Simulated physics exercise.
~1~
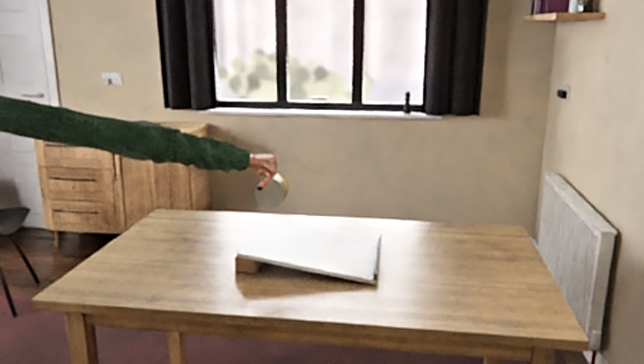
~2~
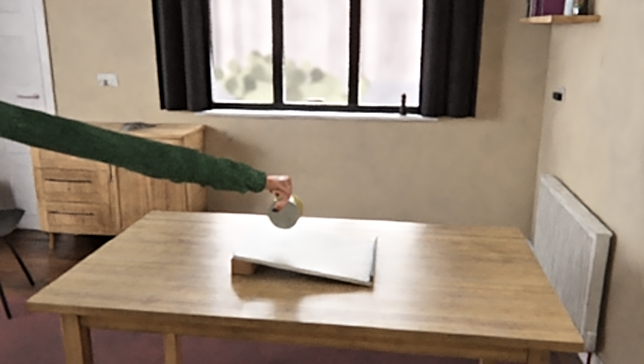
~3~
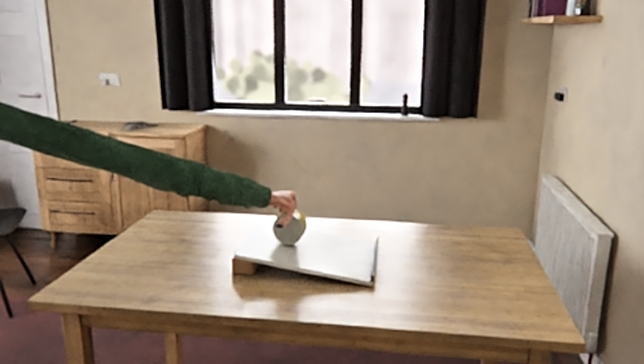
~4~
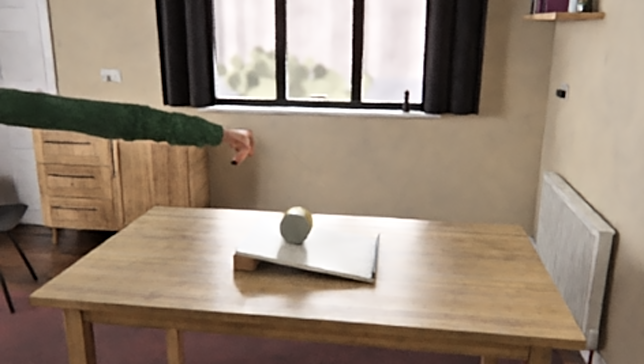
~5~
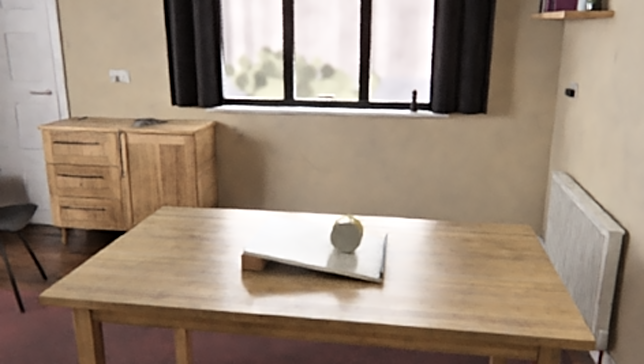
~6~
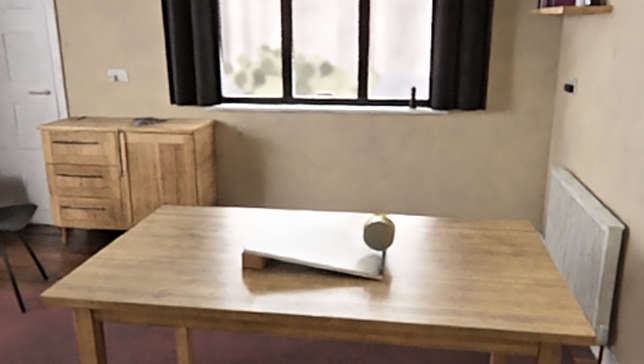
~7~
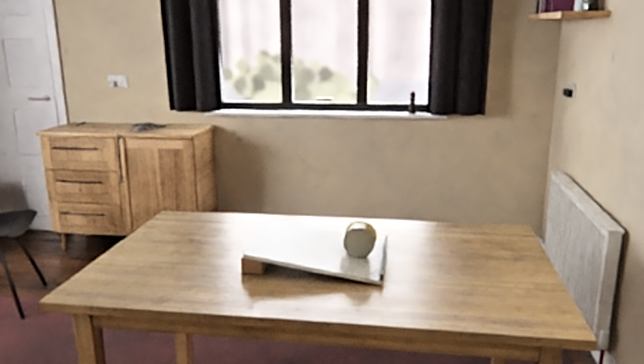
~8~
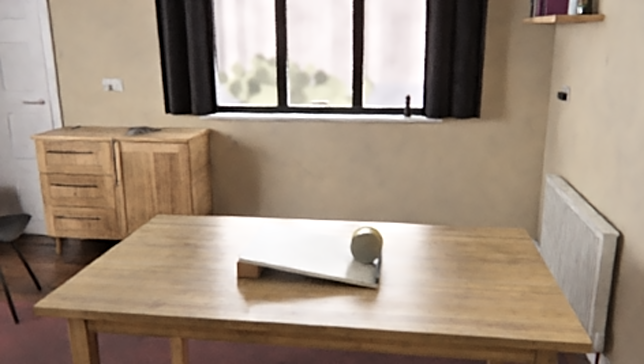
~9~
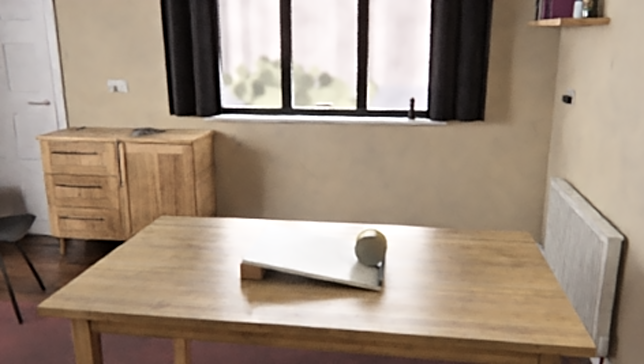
In the video, a hand in a green sleeve lowers a yellow tub onto a sloping board propped on a block and lets go. The tub moves down the slope to the right, shifts back slightly, and ends near the board's lower end.
